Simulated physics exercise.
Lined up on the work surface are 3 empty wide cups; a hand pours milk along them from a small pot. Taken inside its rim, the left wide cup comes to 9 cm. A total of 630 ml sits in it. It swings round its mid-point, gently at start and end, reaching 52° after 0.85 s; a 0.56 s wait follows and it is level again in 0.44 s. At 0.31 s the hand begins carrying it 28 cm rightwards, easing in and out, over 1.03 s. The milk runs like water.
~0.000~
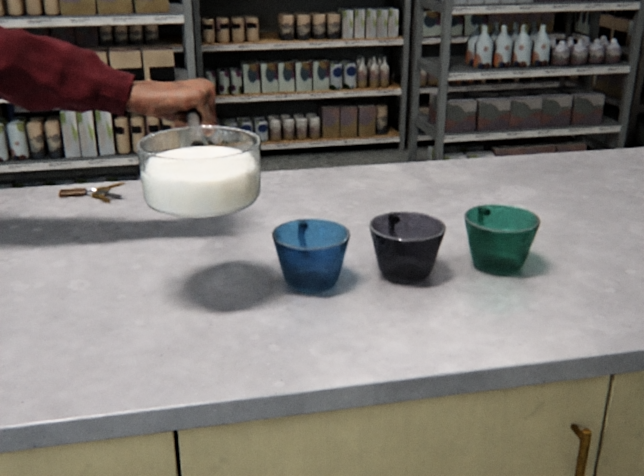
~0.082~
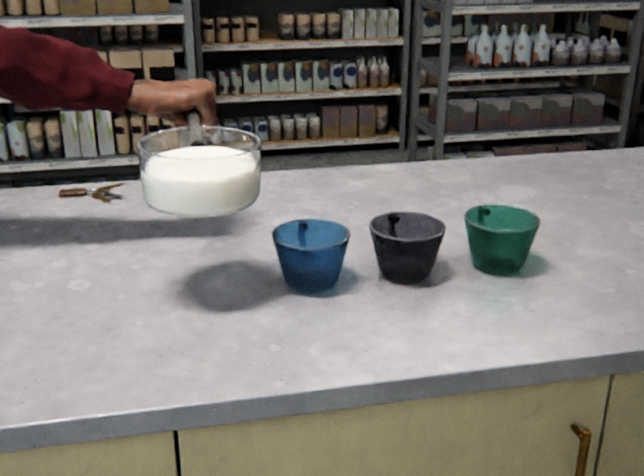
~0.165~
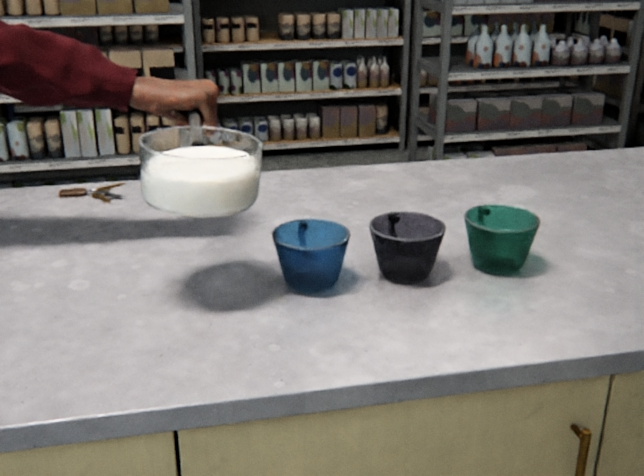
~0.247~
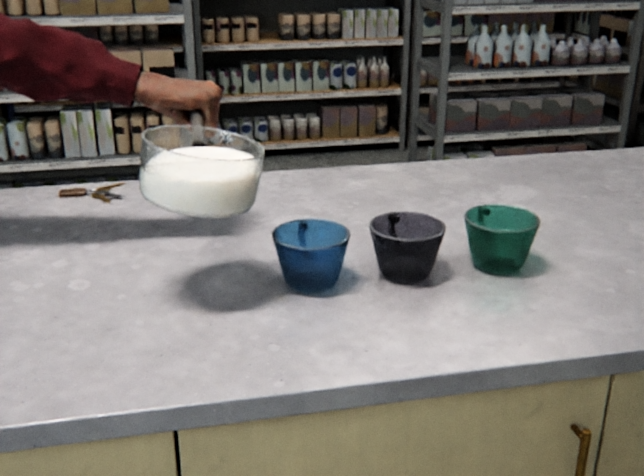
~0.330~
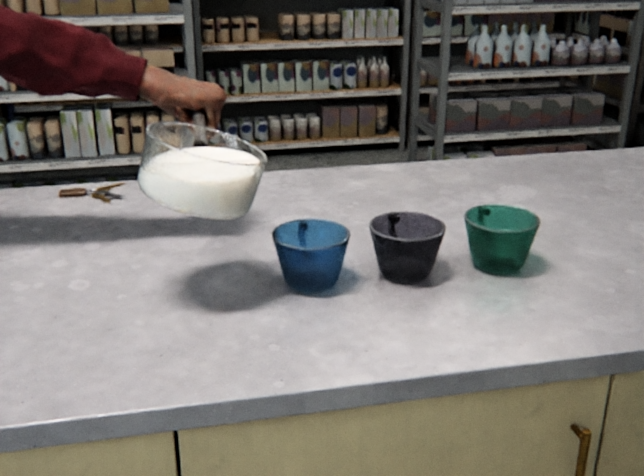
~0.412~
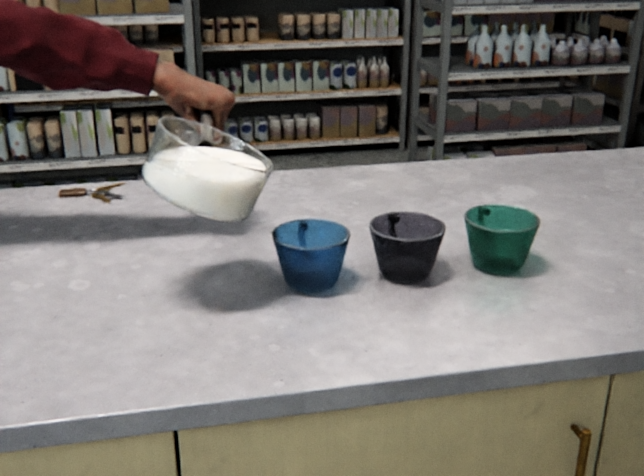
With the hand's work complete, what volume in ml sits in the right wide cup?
I would say about 170 ml.
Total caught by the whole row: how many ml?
Roughly 240 ml altogether.
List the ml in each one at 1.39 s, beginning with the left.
The left vessel holds about 0 ml, the middle about 70 ml and the right about 140 ml.
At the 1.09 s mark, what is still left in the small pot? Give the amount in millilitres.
270 ml.
By 0.80 s the tilt is 52° and from the left they hold 5 ml, 30 ml, 0 ml, the small pot 440 ml, and 15 ml is on the work surface.
By 1.09 s the tilt is 52° and from the left they hold 5 ml, 60 ml, 35 ml, the small pot 270 ml, and 135 ml is on the work surface.
By 1.39 s the tilt is 52° and from the left they hold 5 ml, 70 ml, 140 ml, the small pot 190 ml, and 195 ml is on the work surface.
By 1.72 s the tilt is 11° and from the left they hold 5 ml, 70 ml, 170 ml, the small pot 180 ml, and 200 ml is on the work surface.
At rest from the left they hold 5 ml, 70 ml, 170 ml, the small pot 180 ml, and 200 ml is on the work surface.
